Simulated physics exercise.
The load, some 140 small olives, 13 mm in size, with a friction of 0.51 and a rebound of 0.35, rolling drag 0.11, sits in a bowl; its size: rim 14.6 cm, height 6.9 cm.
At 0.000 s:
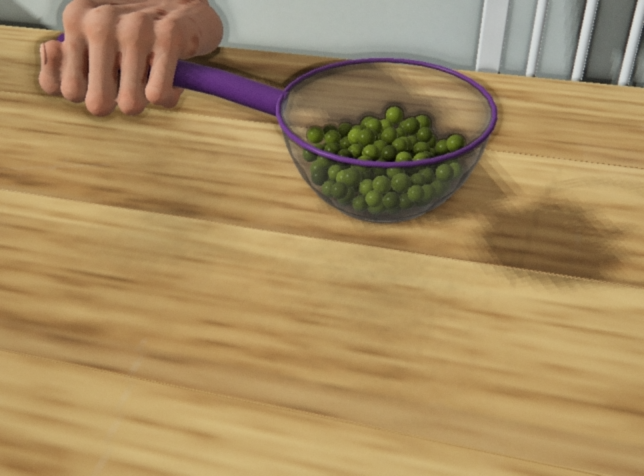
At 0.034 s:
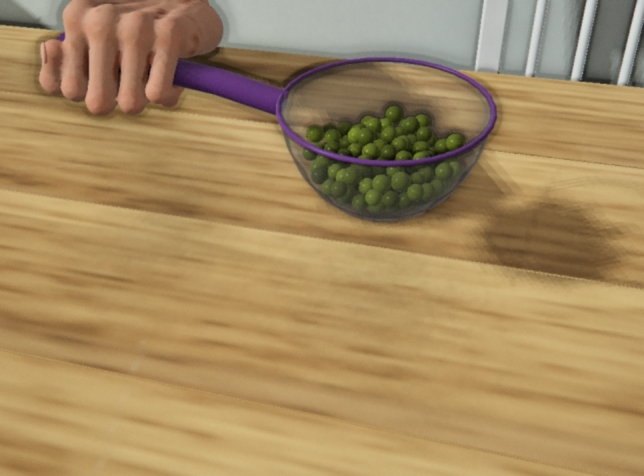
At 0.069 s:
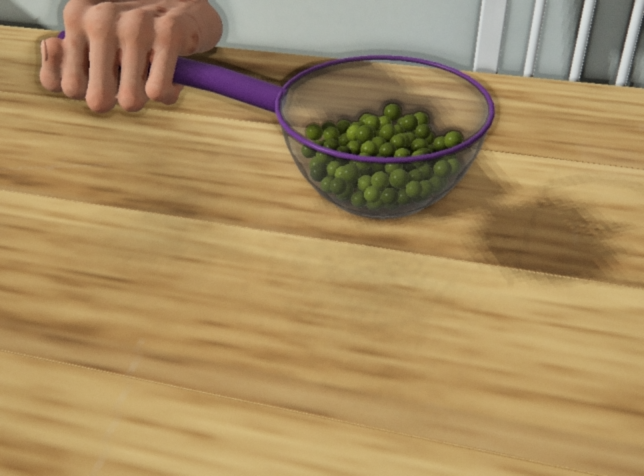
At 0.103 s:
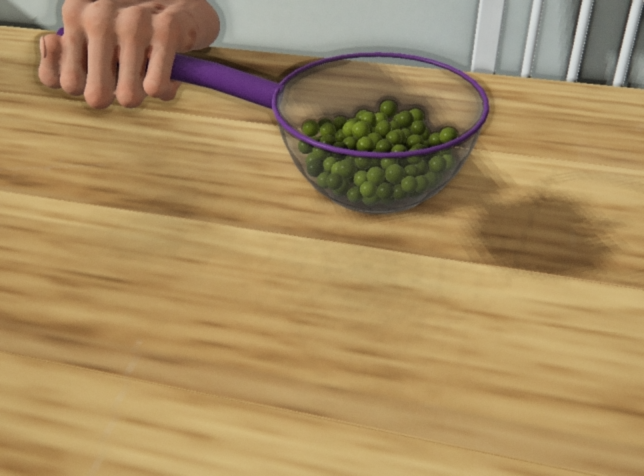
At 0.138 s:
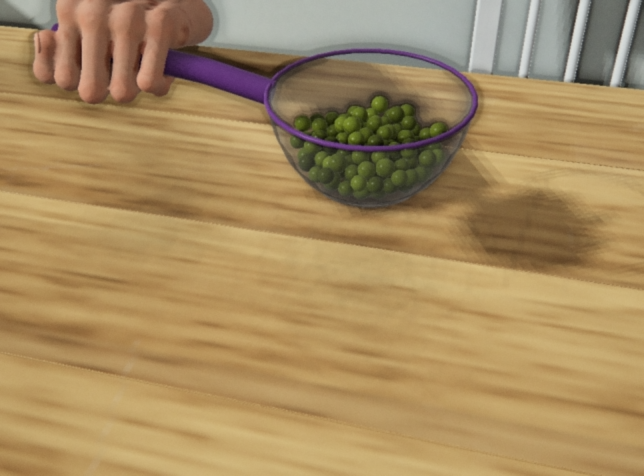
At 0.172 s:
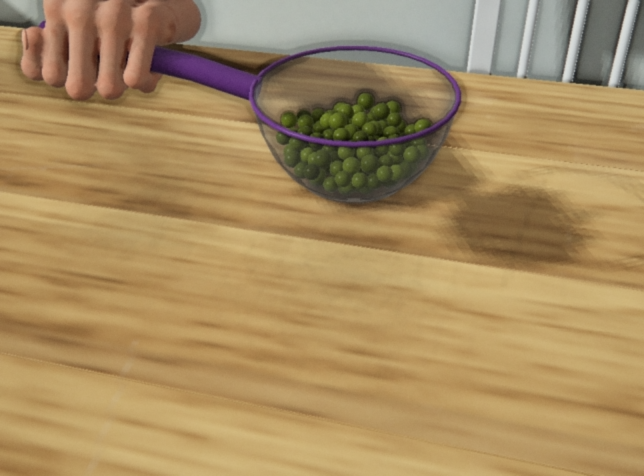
The clip shows a hand gripping the purple handle of a see-through, purple-rimmed bowl filled with small green olives above a wooden surface. The bowl stays almost still at first, then the hand moves it slightly to the left, staying level.
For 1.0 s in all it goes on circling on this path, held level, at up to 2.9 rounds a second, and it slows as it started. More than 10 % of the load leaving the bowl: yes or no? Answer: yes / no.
Answer: No.
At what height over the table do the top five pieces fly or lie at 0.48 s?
About 12 cm.
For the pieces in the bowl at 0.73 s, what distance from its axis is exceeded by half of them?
Value: About 3.5 cm.
Then, at 0.48 s, bowl 100 %; middle of the pieces not yet landed near (368, 154).
After 0.73 s, bowl 100 %; middle of the pieces not yet landed near (358, 178).
Then, at 0.96 s, bowl 100 %; middle of the pieces not yet landed near (323, 155).
After 1.18 s, bowl 100 %; middle of the pieces not yet landed near (320, 160).
At rest (1.4 s), bowl 100 %.
